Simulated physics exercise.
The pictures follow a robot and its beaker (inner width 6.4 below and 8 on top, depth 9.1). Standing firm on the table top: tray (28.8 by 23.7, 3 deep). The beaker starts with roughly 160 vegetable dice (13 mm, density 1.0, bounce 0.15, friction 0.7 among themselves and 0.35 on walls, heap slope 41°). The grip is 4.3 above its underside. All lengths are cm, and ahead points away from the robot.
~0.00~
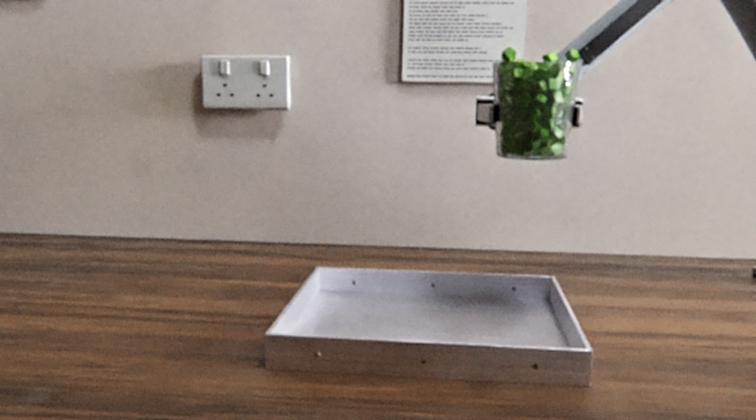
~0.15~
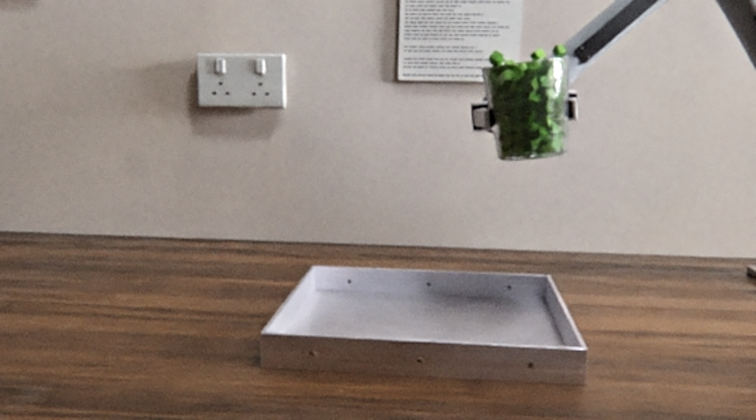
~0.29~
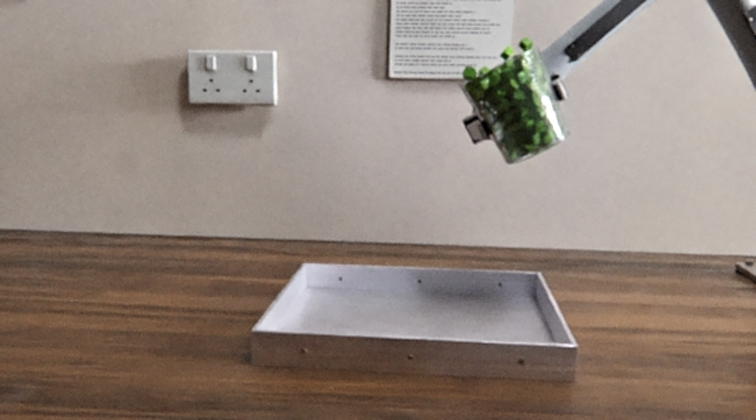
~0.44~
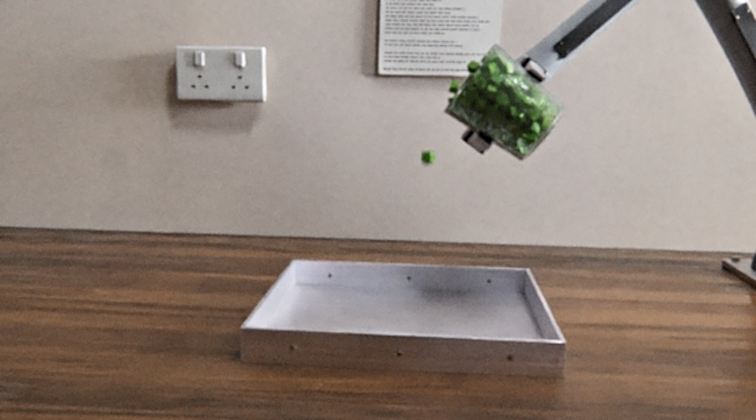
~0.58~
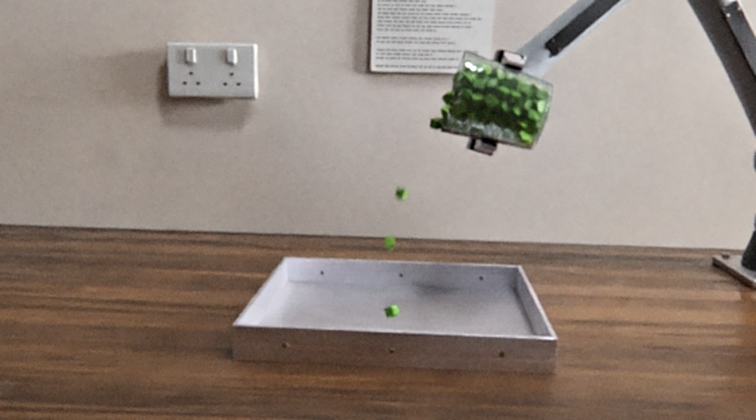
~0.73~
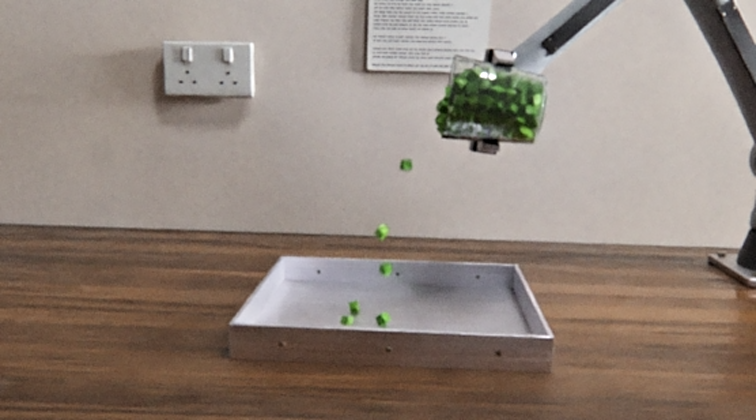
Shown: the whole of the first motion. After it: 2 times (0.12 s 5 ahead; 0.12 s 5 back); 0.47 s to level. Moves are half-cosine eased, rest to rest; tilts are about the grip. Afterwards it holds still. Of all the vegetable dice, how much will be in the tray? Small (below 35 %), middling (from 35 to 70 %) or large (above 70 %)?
Share in the tray: Large (above 70 %).
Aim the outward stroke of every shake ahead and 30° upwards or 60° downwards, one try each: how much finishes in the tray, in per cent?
About 95 and 30 per cent.
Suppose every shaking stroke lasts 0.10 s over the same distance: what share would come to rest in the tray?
Then about 85 per cent.
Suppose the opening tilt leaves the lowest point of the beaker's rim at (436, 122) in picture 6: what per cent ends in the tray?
Some 60 per cent.
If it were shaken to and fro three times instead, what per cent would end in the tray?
Then about 95 per cent.
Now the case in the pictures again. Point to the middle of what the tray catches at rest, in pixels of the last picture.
Around (336, 310).
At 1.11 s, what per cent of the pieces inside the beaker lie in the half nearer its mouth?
Some 65 per cent.
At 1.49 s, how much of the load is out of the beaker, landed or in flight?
About 90 per cent by then.
By 1.11 s, tilted 83° forward, highest piece 23 above the table; 115 in the tray, 36 in the beaker, 5 in flight or on a rim.
By 1.49 s, tilted 29° forward, highest piece 25 above the table; 140 in the tray, 15 in the beaker, 1 on the table or floor.
By 1.88 s, level, highest piece 22 above the table; 140 in the tray, 15 in the beaker, 1 on the table or floor.
By 2.93 s, level, highest piece 22 above the table; 140 in the tray, 15 in the beaker, 1 on the table or floor.
Final count, 140 in the tray, 15 in the beaker, 1 on the table or floor. That is 90 % in the tray.
